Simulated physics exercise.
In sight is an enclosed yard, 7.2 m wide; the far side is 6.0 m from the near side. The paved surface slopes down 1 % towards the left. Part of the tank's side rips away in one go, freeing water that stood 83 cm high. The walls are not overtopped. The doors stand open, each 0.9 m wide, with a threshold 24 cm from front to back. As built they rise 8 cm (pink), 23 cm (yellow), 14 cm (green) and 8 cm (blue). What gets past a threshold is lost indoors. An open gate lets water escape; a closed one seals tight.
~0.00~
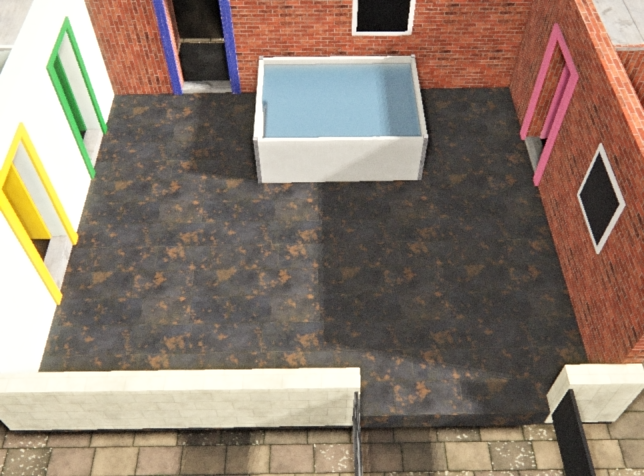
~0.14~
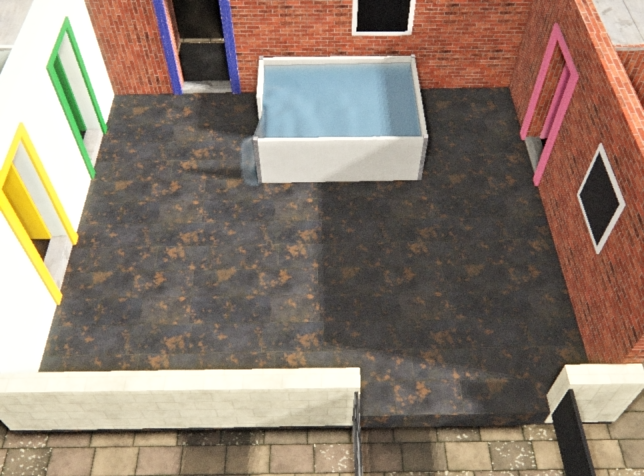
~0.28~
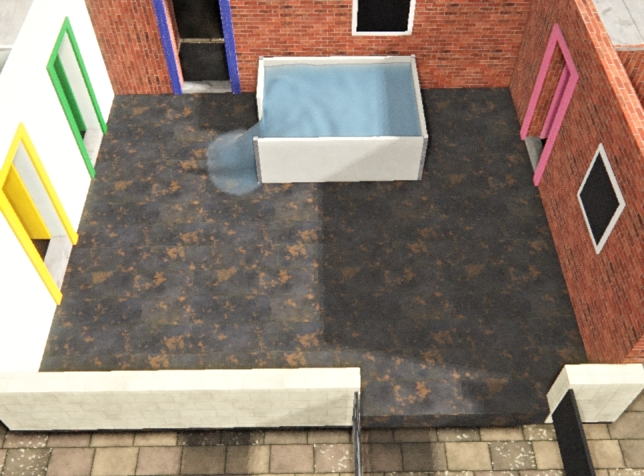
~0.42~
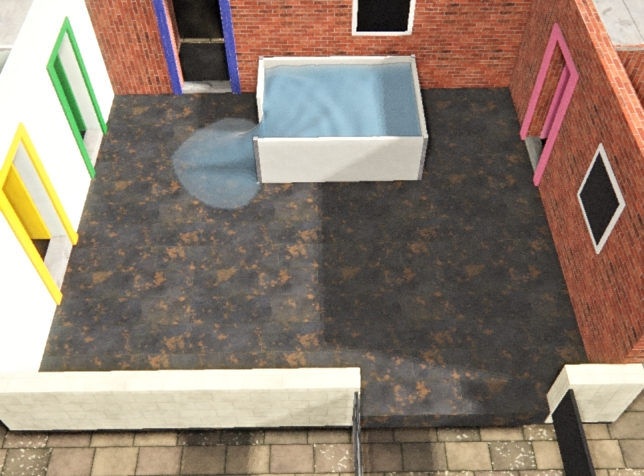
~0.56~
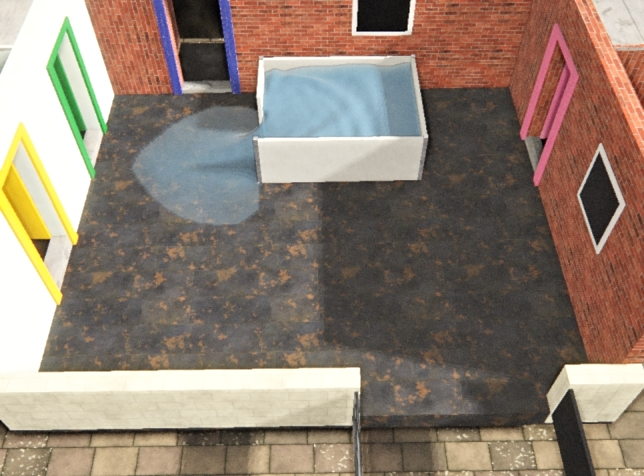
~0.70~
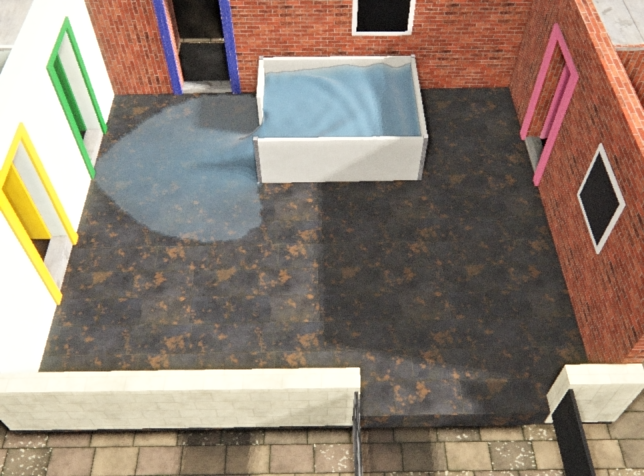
At the start, a white-walled tank of still blue water stands against the brick wall of an enclosed dark-paved yard. Water then pours from the tank's left side and spreads leftward across the paving in a widening, rounded sheet, while ripples cross the tank and its surface drops slightly.
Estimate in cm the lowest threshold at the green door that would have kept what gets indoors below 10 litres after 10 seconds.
Some 35 cm above the ground.
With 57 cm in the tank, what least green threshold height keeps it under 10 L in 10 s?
Then roughly 23 cm.
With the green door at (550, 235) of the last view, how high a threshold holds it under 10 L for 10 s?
Roughly 6.5 cm.
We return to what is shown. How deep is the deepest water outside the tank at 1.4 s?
About 50 cm.
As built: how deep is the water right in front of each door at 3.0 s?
In cm: Pink 0, yellow 20, green 31, blue 10.
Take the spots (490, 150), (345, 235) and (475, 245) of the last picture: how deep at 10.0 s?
In that order: 9, 2 and 5 cm.
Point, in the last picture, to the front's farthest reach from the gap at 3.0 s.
Around (30, 404).
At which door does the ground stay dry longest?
It is the pink one.
After 1.4 s water covers 25 % of the floor, deepest (50 cm) near (258, 164); 27 cm at the green door, 55 litres in over its 14 cm threshold.
After 3.0 s water covers 35 % of the floor, deepest (36 cm) near (34, 391); 31 cm at the green door, 278 litres in over its 14 cm threshold.
After 10.0 s water covers 100 % of the floor, deepest (16 cm) near (30, 404); 13 cm at the green door, 438 litres in over its 14 cm threshold.
At the green door as built, the water arrived by 0.8 s and peaked near 38 cm at 2.0 s.
Run again over the same 10 s with other heights there, 51 litres in over 29 cm, 2 litres over 39 cm. The limit of 10 litres is kept from about 35 cm up.
